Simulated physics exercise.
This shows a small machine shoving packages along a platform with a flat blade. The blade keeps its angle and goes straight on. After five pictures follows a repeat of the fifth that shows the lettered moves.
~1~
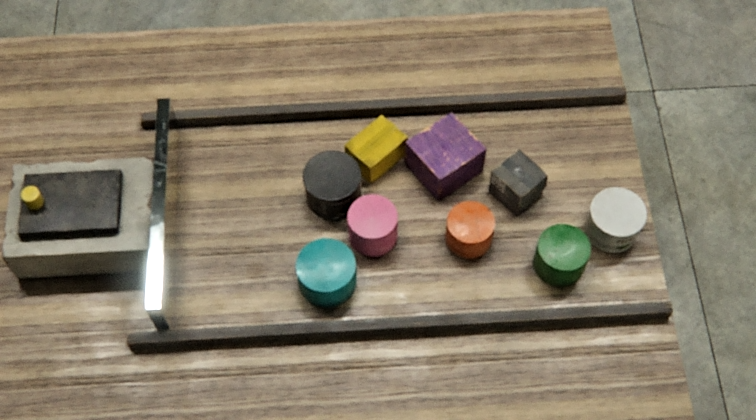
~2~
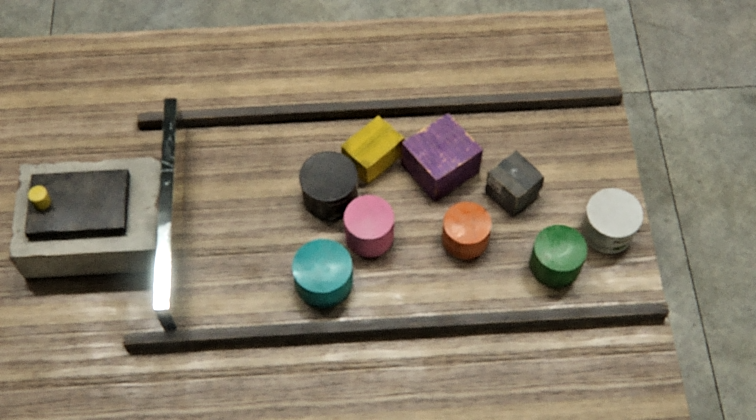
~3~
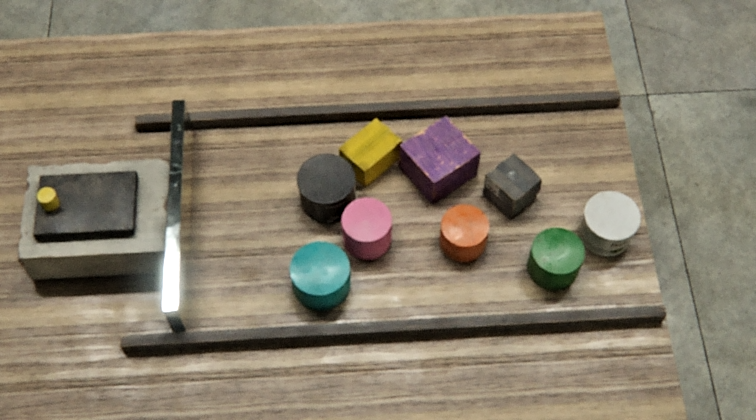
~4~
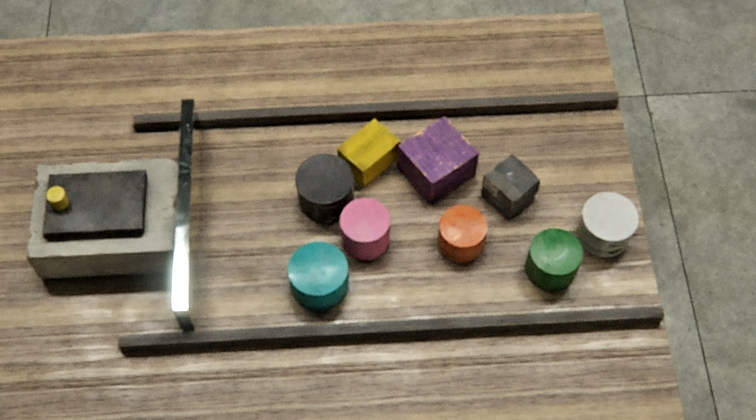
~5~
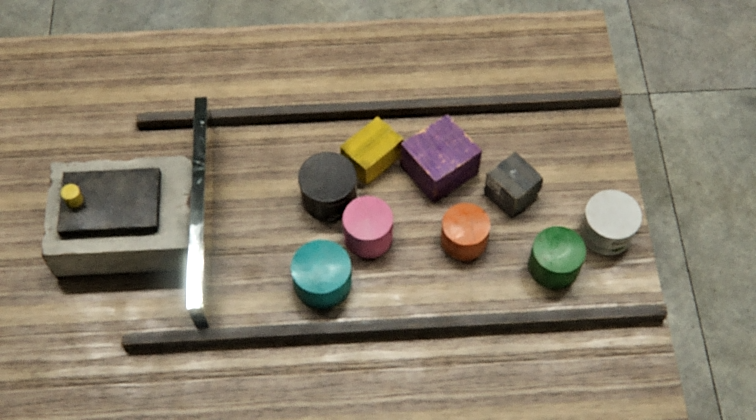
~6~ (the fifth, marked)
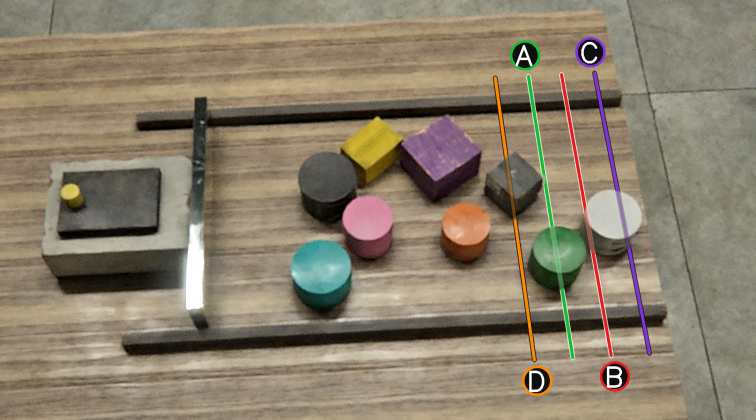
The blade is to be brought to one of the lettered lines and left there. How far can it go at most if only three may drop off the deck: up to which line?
At A, and not beyond.
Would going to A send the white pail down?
By then, yes.
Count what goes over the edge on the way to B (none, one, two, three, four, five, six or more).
In all, five.
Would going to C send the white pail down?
Yes.
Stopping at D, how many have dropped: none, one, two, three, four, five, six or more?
By then, none.
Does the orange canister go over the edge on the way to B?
Yes.
On the copy, A at (549, 206); B at (585, 205); C at (620, 203); D at (513, 208).
On A. First, robot (245, 194); turquoise canister (365, 275); yellow parcel (383, 146).
Then, robot (374, 187); green canister (570, 263); grey parcel (552, 192).
Finally, robot (472, 182); white pail over the edge; grey parcel over the edge; two fallen.
By contrast, B drops five; C drops eight; D is within the limit but short.
